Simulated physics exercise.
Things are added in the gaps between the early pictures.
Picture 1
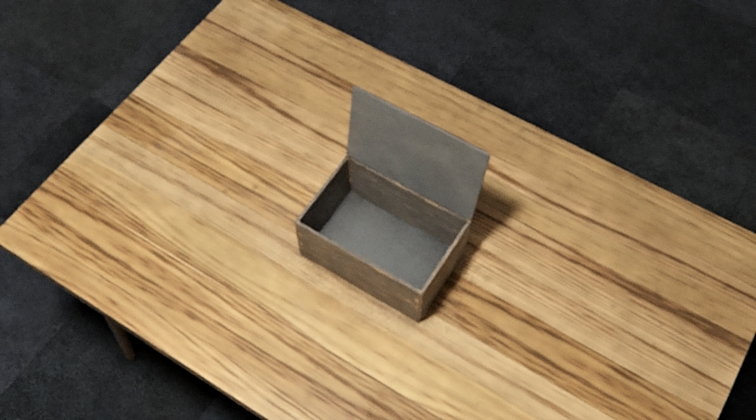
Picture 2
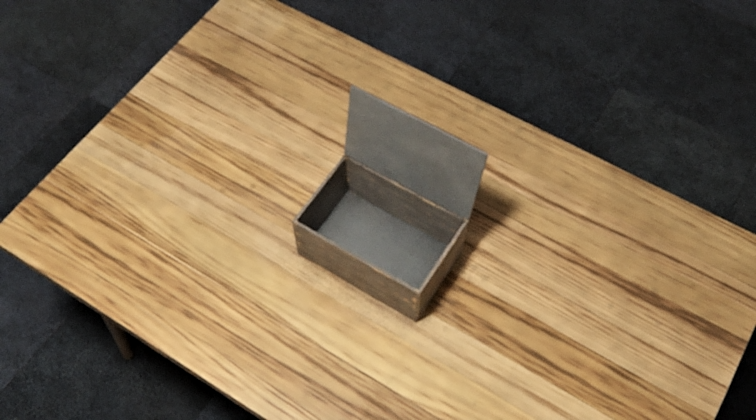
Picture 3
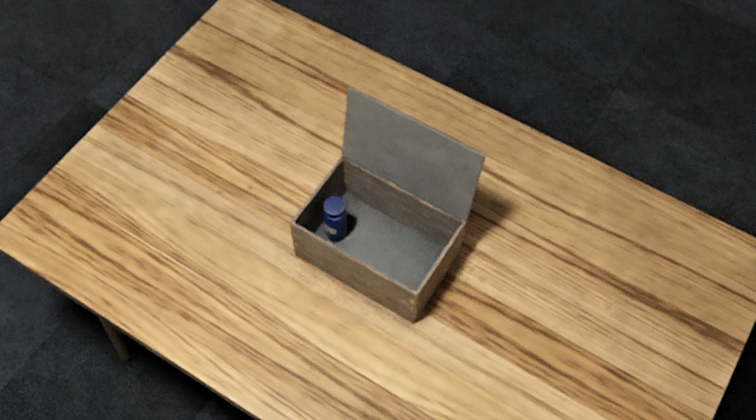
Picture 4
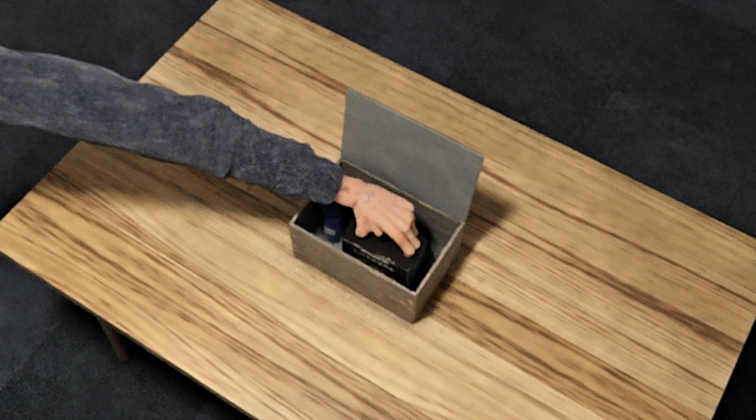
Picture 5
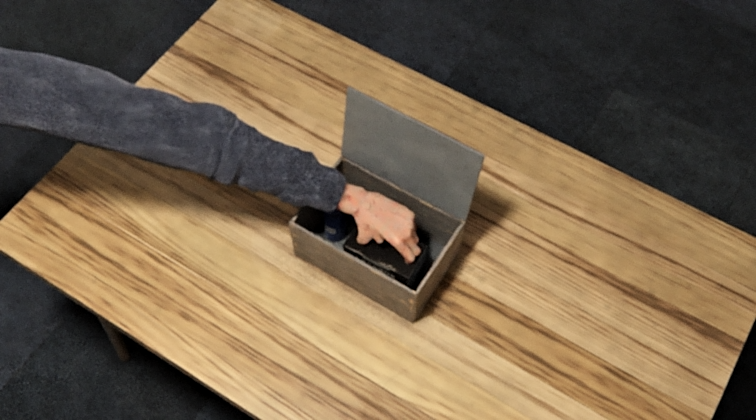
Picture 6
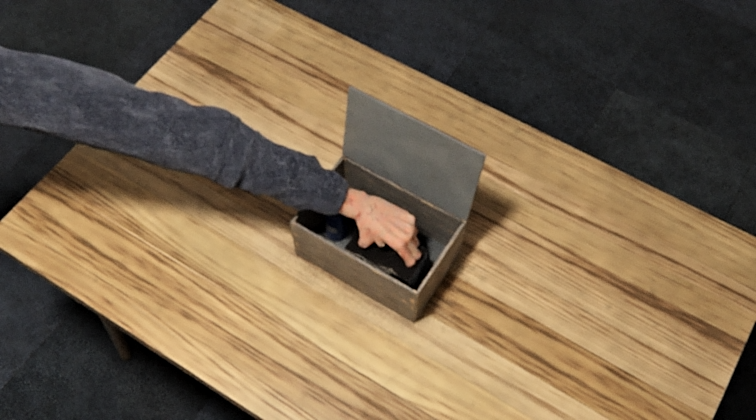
An open wooden box sat empty on a table until a small blue container appeared inside, and then a hand reached in from the left and lowered a black box in beside it.
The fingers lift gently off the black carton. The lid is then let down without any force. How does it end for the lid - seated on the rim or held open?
My guess is the lid comes all the way down.
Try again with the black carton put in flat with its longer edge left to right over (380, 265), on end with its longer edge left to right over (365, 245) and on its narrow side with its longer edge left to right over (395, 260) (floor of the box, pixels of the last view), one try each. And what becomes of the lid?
In order: The lid fits down, then gets blocked, then fits down.
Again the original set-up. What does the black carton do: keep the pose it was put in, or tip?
It stays as placed.
Then, 1.40 s on from there, lid 72° above the rim.
Then, 2.00 s on from there, lid 30° above the rim.
In the end, lid shut; both unmoved. At the end, from the last picture's camera, black carton near (386, 260).
